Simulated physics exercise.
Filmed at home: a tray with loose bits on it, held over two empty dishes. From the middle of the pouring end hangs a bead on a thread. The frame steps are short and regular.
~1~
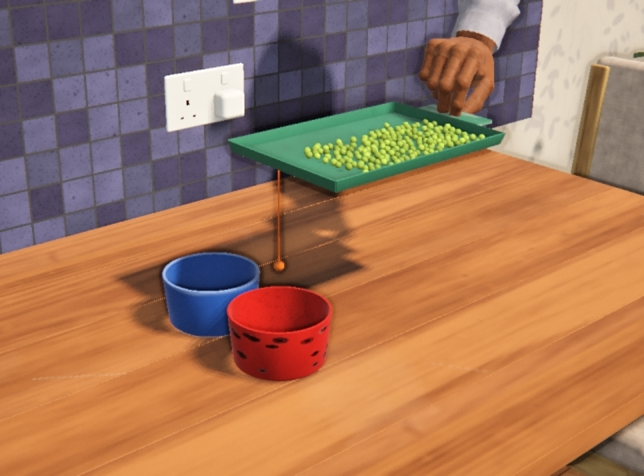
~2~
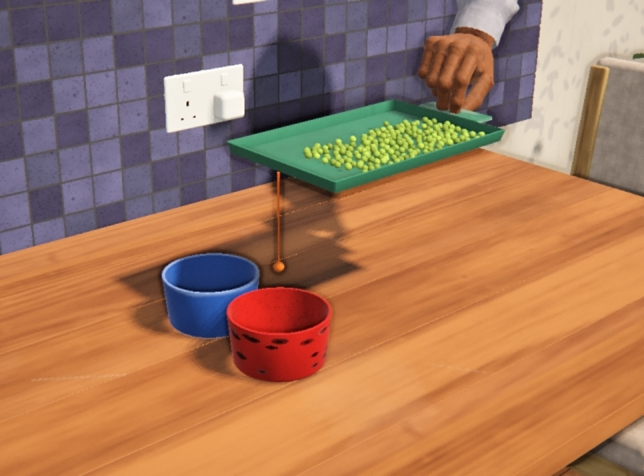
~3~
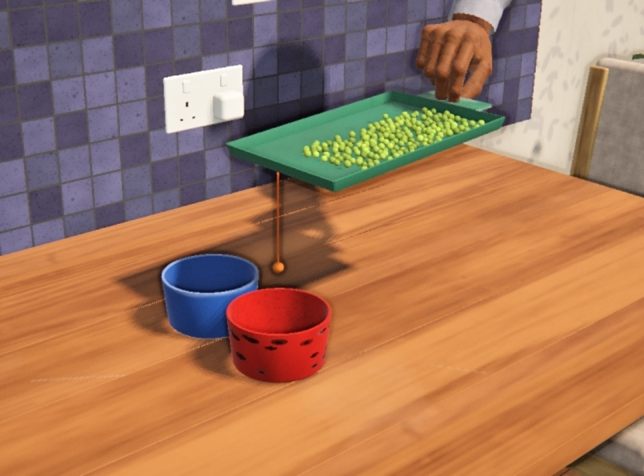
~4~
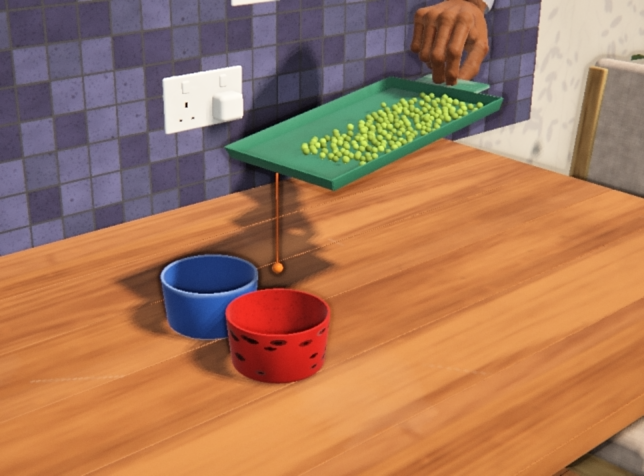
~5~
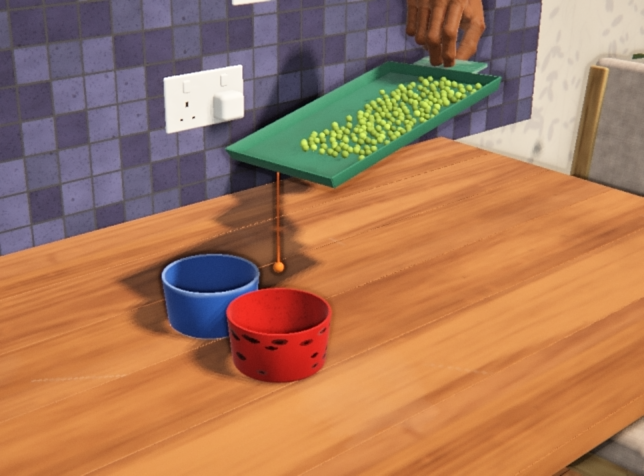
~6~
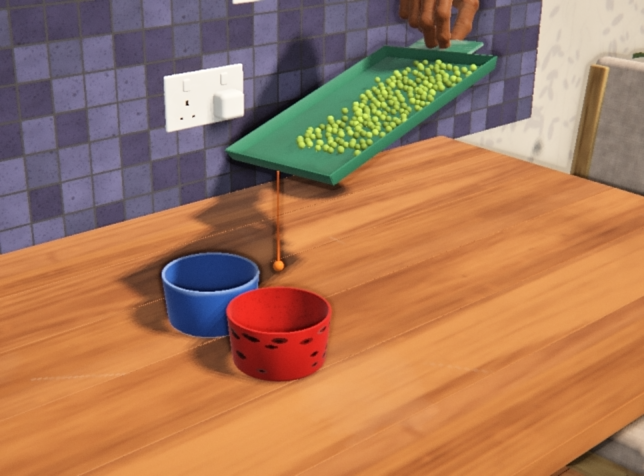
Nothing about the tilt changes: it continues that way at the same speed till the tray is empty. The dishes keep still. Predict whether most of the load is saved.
Most of it is saved.
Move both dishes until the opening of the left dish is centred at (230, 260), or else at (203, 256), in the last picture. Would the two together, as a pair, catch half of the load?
At place one in excess of half; at place two in excess of half.
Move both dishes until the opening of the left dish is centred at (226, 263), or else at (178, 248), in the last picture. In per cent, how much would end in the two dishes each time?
The first gives 80 %, the second 70 %.
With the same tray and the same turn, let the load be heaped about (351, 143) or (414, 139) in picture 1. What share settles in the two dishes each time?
First some 90, then 80 per cent.
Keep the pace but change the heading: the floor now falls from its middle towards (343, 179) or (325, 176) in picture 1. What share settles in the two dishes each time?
Case one 40 %; case two 60 %.
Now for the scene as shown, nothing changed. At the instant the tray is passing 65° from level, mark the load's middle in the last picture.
(246, 164).
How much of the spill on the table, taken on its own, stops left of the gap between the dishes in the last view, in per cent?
That comes to about 80 per cent of the pieces.
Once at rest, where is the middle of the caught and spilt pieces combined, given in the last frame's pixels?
I'd say the middle ends up at about (207, 311).
Just after the last frame, tray tipped steeply; roughly two thirds on the tray; just a few in the right dish; about a tenth in the left dish; just a few outside both; roughly a quarter in the air.
A moment on, tray tipped past a quarter turn; roughly a quarter on the tray; just a few in the right dish; roughly half in the left dish; about a tenth outside both; roughly a quarter in the air.
Further on, tray tipped past a quarter turn; about a tenth in the right dish; the larger part in the left dish; roughly a quarter outside both.
When it is over, tray tipped past a quarter turn; about a tenth in the right dish; the larger part in the left dish; roughly a quarter outside both.
